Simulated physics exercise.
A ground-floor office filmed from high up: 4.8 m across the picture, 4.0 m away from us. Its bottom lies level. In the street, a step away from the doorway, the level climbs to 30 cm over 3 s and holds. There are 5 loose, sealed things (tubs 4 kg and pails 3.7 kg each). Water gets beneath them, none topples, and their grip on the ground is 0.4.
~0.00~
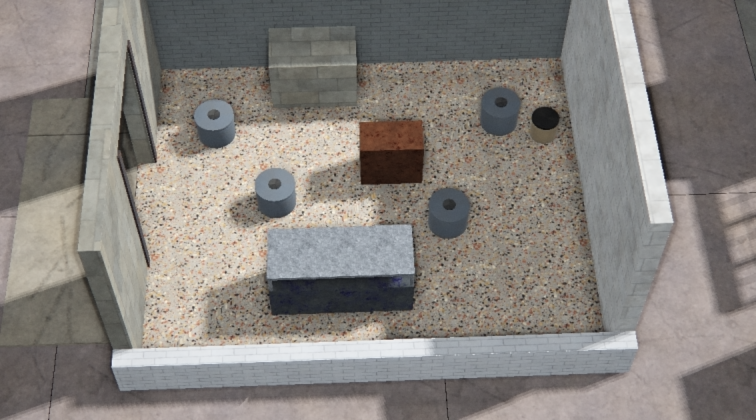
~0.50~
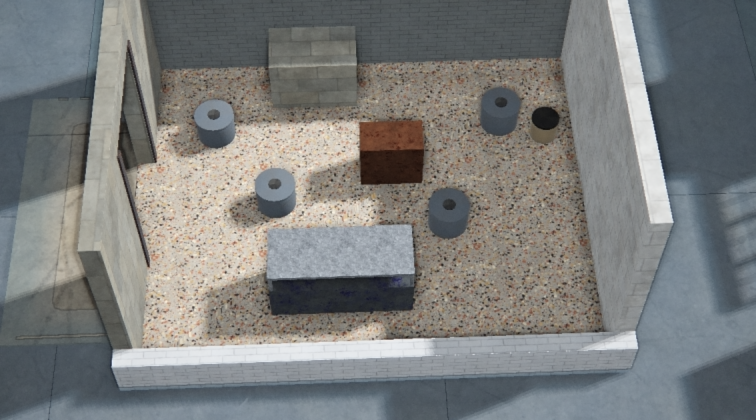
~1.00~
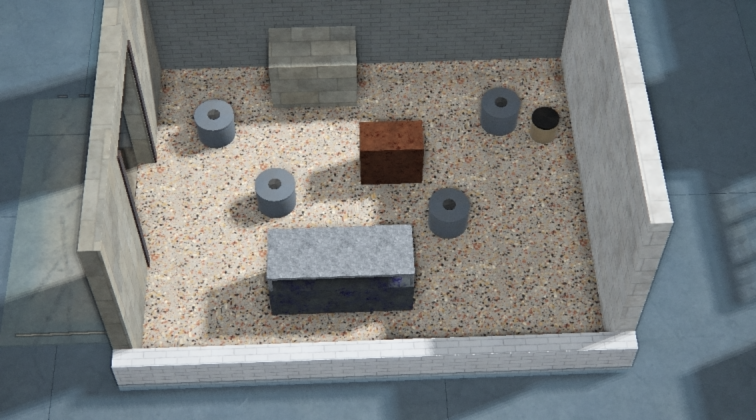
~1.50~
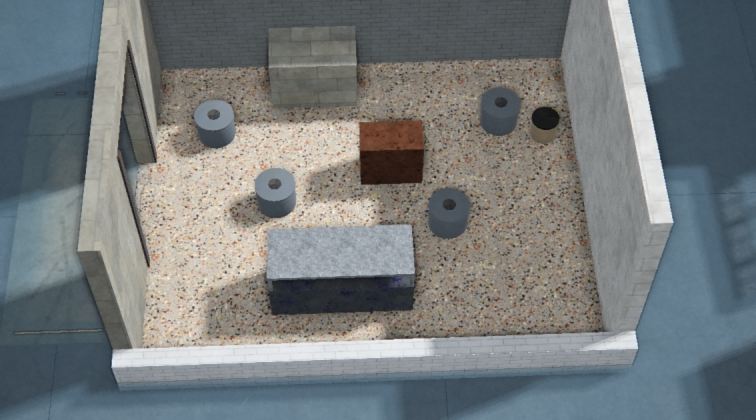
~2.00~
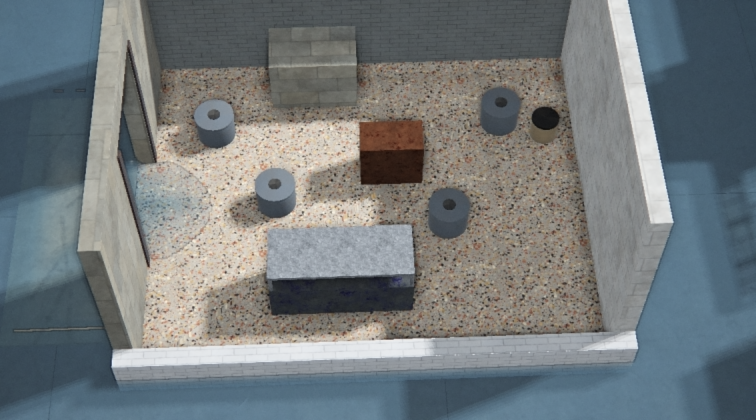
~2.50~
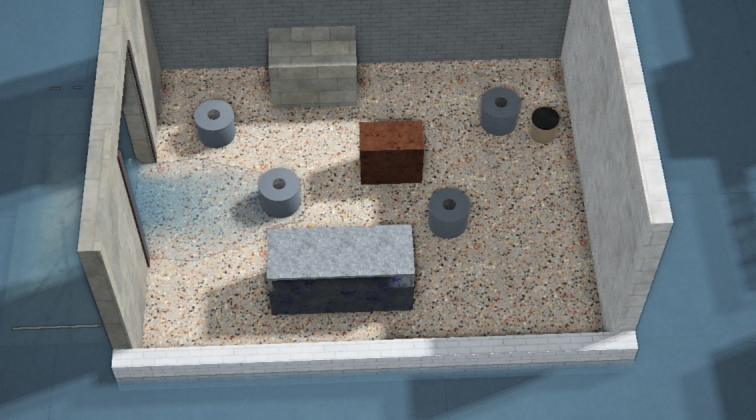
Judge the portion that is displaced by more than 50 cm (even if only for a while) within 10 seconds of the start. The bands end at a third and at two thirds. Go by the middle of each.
That comes to two thirds or more.
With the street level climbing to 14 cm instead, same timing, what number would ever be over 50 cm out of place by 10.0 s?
Then 3.
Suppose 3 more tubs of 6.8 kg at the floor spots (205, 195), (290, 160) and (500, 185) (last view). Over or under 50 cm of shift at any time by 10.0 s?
In that order: More, over, over.
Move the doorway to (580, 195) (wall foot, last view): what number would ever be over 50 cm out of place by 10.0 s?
In that case 4 of them.
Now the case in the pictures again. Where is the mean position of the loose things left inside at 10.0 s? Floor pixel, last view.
Near (424, 111).
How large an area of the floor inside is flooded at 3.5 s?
Some 6.0 m2.
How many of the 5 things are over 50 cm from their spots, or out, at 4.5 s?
By then 2.
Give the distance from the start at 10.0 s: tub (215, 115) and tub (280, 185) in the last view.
In turn: 40 cm, 300 cm.
After 3.5 s 1 of 5 are over 50 cm from their spots; 0 afloat.
After 4.5 s 2 of 5 are over 50 cm from their spots; 1 afloat.
After 7.0 s 5 of 5 are over 50 cm from their spots; 5 afloat.
After 10.0 s 4 of 5 are over 50 cm from their spots, and 5 have been at some point; 5 afloat.
